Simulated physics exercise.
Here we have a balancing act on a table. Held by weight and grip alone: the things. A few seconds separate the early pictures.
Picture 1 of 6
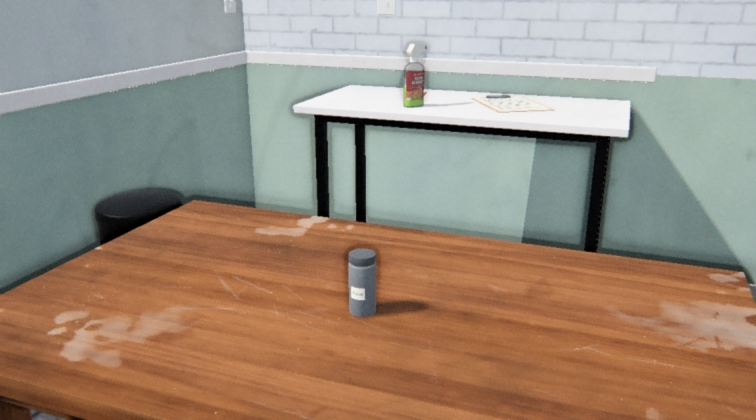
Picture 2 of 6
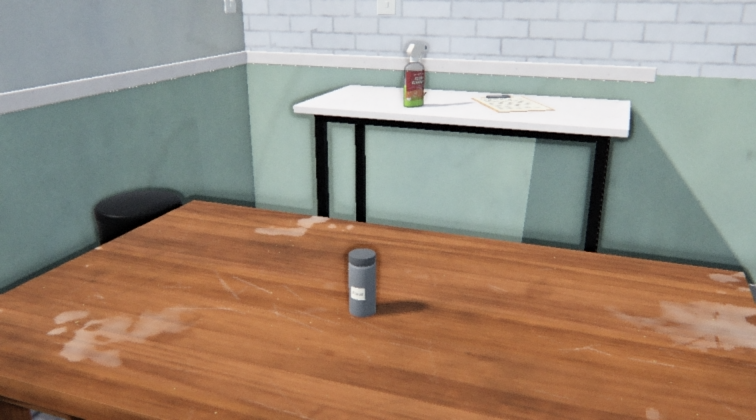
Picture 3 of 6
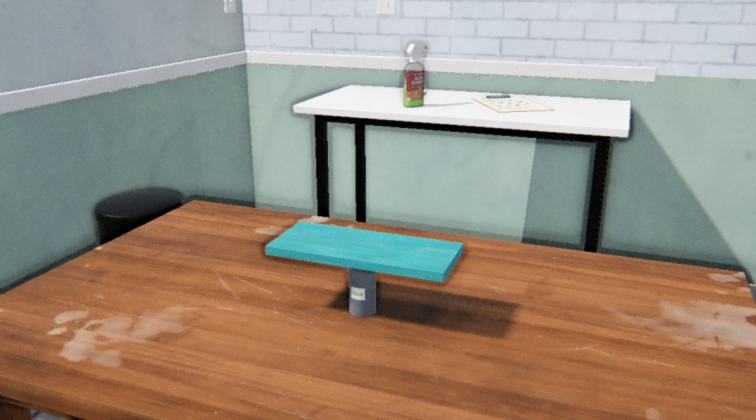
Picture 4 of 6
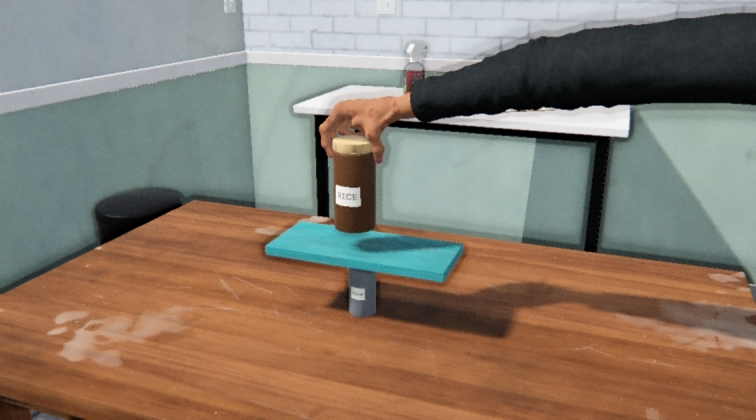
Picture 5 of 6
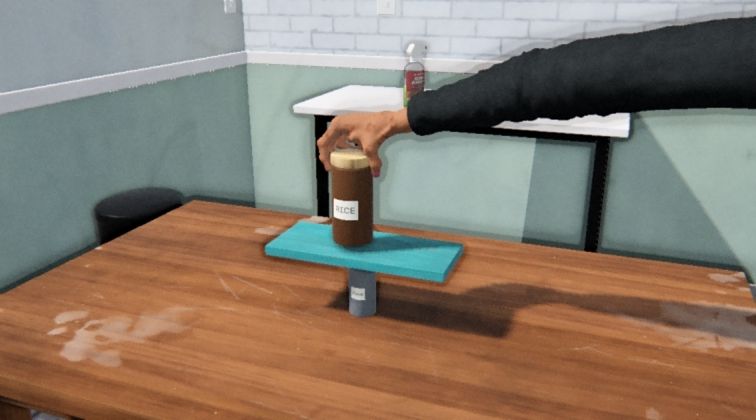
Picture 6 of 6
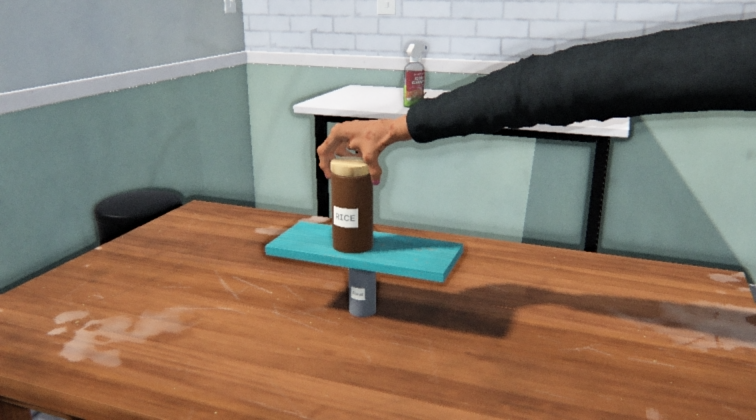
The video shows a small grey shaker on a wooden table, then a teal board resting across its top. A hand reaches in from the right and lowers a brown jar onto the board, keeping hold of its lid.
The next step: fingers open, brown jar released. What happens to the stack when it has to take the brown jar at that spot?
It remains standing.
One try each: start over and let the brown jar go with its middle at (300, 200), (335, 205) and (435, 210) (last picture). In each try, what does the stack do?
Topples, stands firm, topples.
Then, 0.70 s after the last picture, nothing has stirred.
Then, 1.70 s after the last picture, brown jar resting near (352, 205).
At rest, all 3 in place. Seen from the same camera at the end, brown jar near (352, 205). The stack stays up.
